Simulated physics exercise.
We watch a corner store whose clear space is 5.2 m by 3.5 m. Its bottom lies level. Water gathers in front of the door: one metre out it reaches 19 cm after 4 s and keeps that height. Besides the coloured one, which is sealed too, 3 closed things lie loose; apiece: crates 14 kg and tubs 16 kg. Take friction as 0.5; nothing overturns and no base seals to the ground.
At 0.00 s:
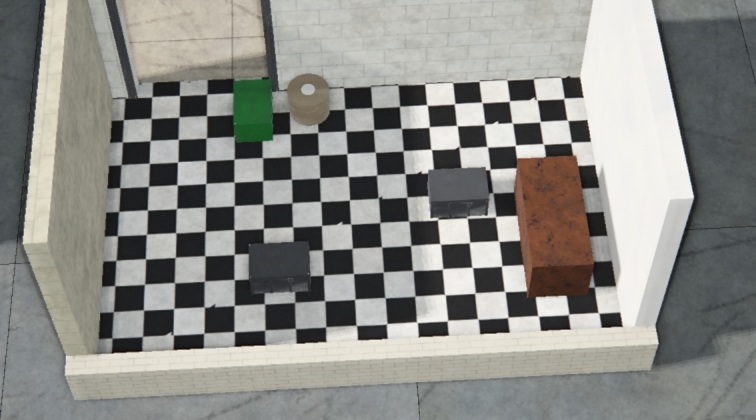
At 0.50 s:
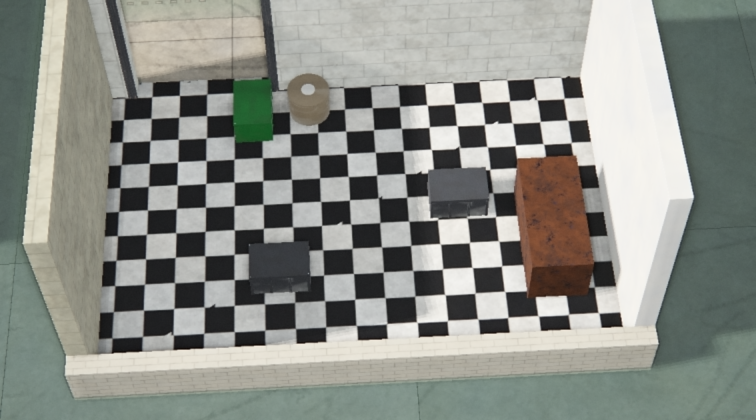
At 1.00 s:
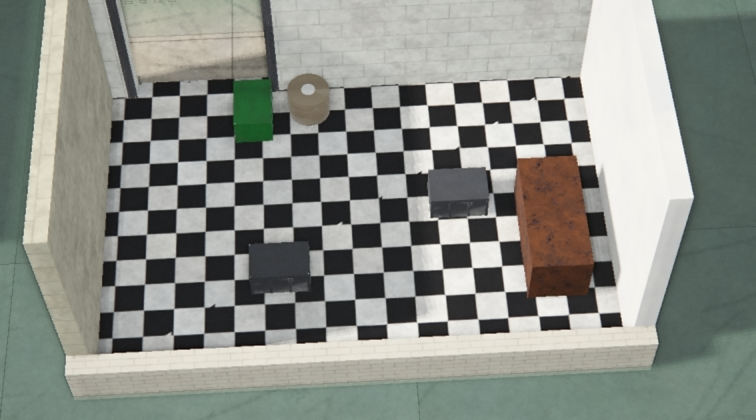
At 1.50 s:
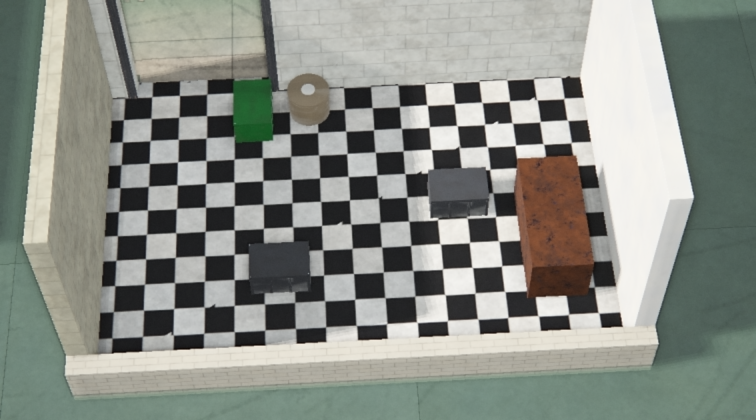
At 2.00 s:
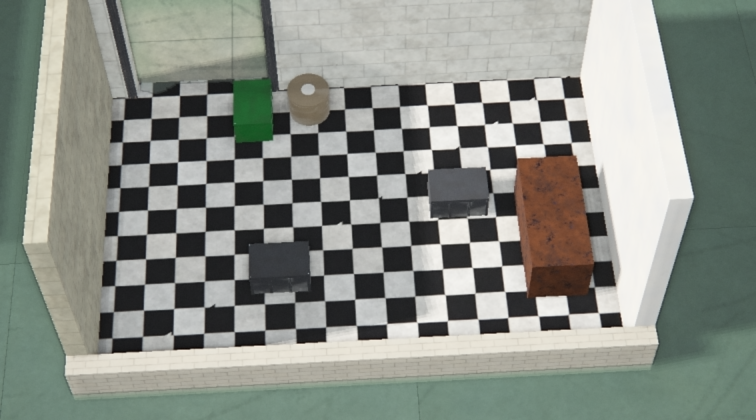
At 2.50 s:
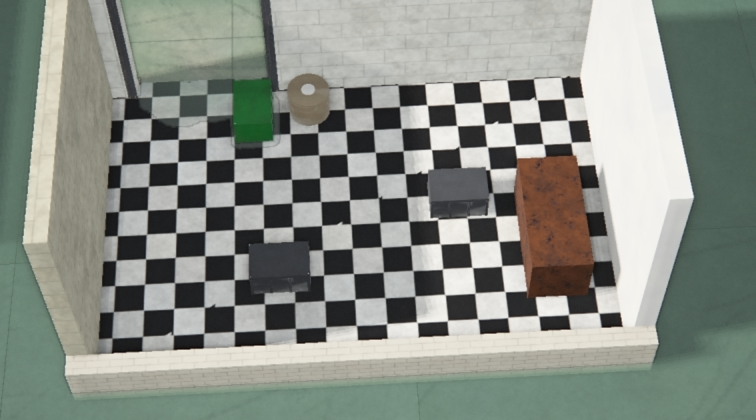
In a corner store, greenish water rises outside the glass door and spreads inside.
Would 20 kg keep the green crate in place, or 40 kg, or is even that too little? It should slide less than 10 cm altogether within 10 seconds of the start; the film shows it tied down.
I expect that only the higher weight holds it.
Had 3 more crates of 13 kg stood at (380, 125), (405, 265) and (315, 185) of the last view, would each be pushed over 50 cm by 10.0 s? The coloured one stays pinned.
In turn: Less, less, less.
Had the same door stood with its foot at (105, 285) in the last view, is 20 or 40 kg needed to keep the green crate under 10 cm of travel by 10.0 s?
Then the smaller load will do.
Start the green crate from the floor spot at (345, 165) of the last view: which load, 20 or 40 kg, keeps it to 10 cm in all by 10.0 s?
The smaller is enough.
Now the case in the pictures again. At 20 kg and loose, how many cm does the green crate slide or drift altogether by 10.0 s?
About 120 cm.
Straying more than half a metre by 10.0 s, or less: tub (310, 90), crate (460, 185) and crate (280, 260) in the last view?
In that order: Short of it, less, over.
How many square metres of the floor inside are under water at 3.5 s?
Roughly 2.0 m2.
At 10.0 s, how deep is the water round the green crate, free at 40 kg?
About 7 cm.
After 3.5 s the green crate would be 0 cm from its start with 20 kg and 0 cm from its start with 40 kg; 4 cm of water round it then.
After 4.5 s the green crate would be 16 cm from its start with 20 kg and 0 cm from its start with 40 kg; 7 cm of water round it then.
After 7.0 s the green crate would be 84 cm from its start with 20 kg and 0 cm from its start with 40 kg; 6 cm of water round it then.
After 10.0 s the green crate would be 112 cm from its start with 20 kg and 0 cm from its start with 40 kg; 7 cm of water round it then.
